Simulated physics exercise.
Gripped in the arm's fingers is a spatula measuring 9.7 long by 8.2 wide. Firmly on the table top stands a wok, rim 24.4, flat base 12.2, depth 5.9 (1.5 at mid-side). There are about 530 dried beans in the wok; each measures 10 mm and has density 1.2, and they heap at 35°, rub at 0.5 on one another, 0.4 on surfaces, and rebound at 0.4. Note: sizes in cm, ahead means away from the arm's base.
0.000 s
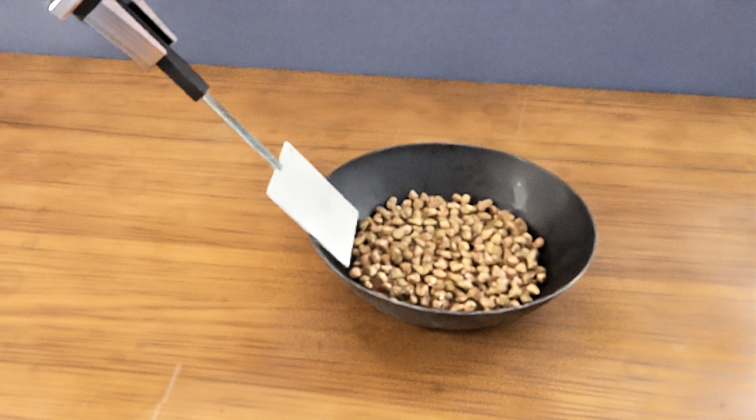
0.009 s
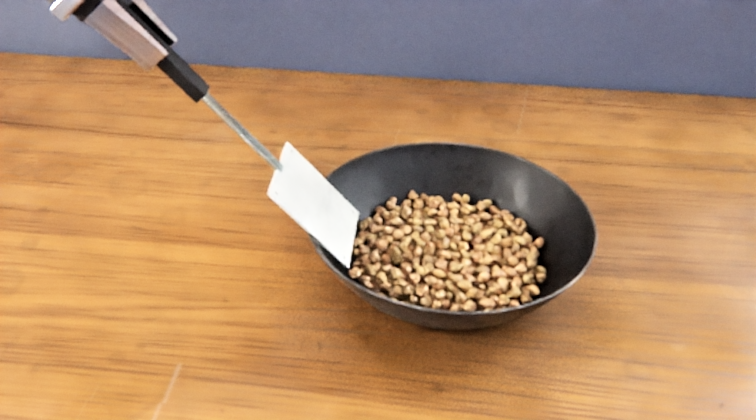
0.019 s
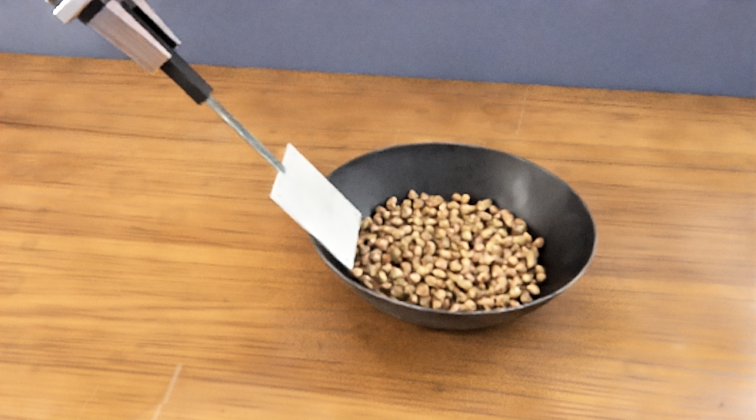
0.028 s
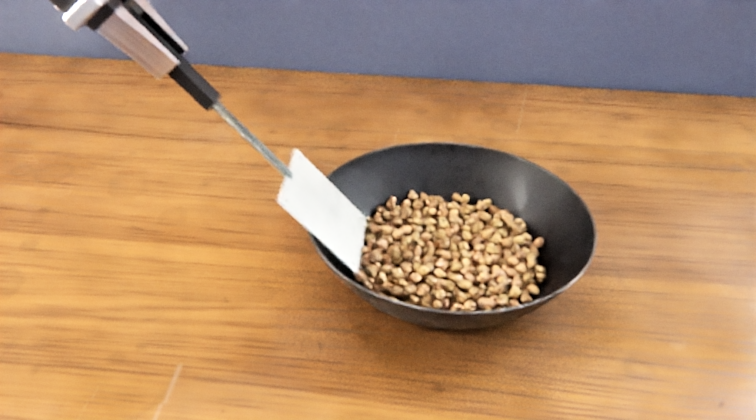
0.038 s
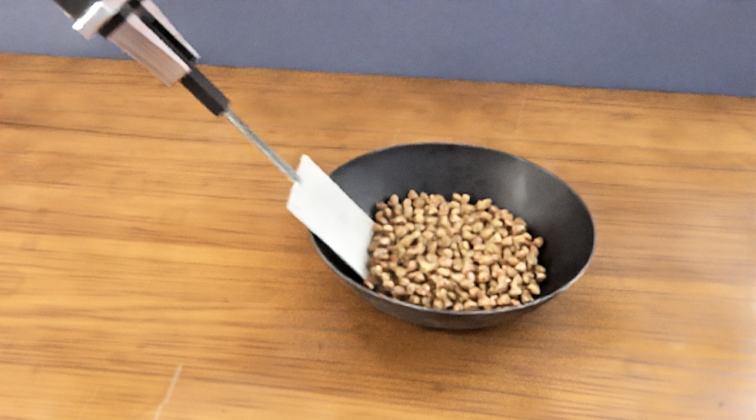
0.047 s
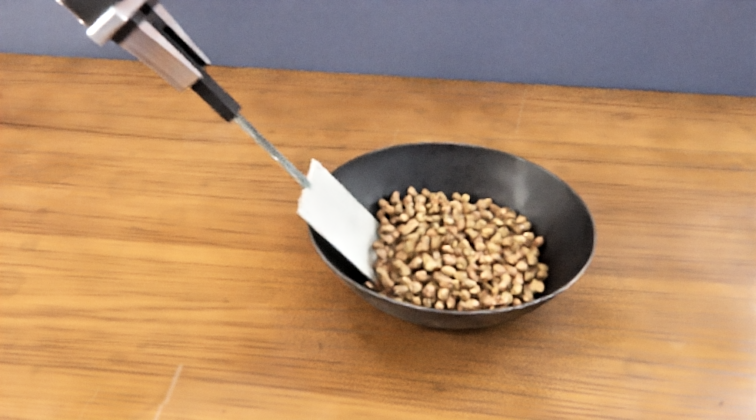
On a wooden table, a gripped white spatula slides slightly rightward into a wok of beans.
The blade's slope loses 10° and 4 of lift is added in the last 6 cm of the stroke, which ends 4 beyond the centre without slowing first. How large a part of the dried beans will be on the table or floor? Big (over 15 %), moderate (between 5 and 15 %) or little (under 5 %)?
The share is little.
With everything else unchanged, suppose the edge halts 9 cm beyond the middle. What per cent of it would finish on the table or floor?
It would come to roughly 30 percent.
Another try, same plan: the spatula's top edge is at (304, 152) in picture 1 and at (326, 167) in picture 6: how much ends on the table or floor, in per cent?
My guess would be close to 0 per cent.
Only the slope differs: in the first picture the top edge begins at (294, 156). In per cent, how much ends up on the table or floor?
I'd estimate around 0 per cent.
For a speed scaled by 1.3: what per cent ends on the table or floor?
Roughly 5 percent ends on the table or floor.
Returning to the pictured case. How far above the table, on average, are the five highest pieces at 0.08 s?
Somewhere around 5 centimetres high.
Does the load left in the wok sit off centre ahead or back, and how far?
Roughly 4.5 centimetres ahead.
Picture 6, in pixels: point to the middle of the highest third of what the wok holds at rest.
About (537, 246).
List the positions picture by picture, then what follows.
The spatula top edge at (277, 166), sloping 48°; upper third of the load around (447, 251), from x 355 to 540, top at y 195; 530 in the wok, in the first frame.
The spatula top edge at (278, 167), sloping 48°; upper third of the load around (447, 251), from x 355 to 540, top at y 195, in the second frame.
The spatula top edge at (281, 169), sloping 48°; upper third of the load around (447, 251), from x 355 to 540, top at y 195, in the third frame.
The spatula top edge at (287, 174), sloping 48°; upper third of the load around (447, 251), from x 350 to 540, top at y 195, in the fourth frame.
The spatula top edge at (297, 180), sloping 48°; upper third of the load around (445, 251), from x 350 to 540, top at y 195, in the fifth frame.
The spatula top edge at (307, 185), sloping 48°; upper third of the load around (447, 249), from x 350 to 540, top at y 195; 530 in the wok, in the sixth frame.
After 0.08 s, sloping 48°, highest piece 5 above the table; 530 in the wok.
After 0.12 s, sloping 44°, highest piece 6 above the table; 530 in the wok.
After 0.34 s, sloping 38°, highest piece 7 above the table; 519 in the wok, 10 on the table or floor, 1 on the blade or in flight.
After 1.39 s, sloping 38°, highest piece 6 above the table; 518 in the wok, 12 on the table or floor.
In the end, 518 in the wok, 12 on the table or floor. That is 2 % on the table or floor.
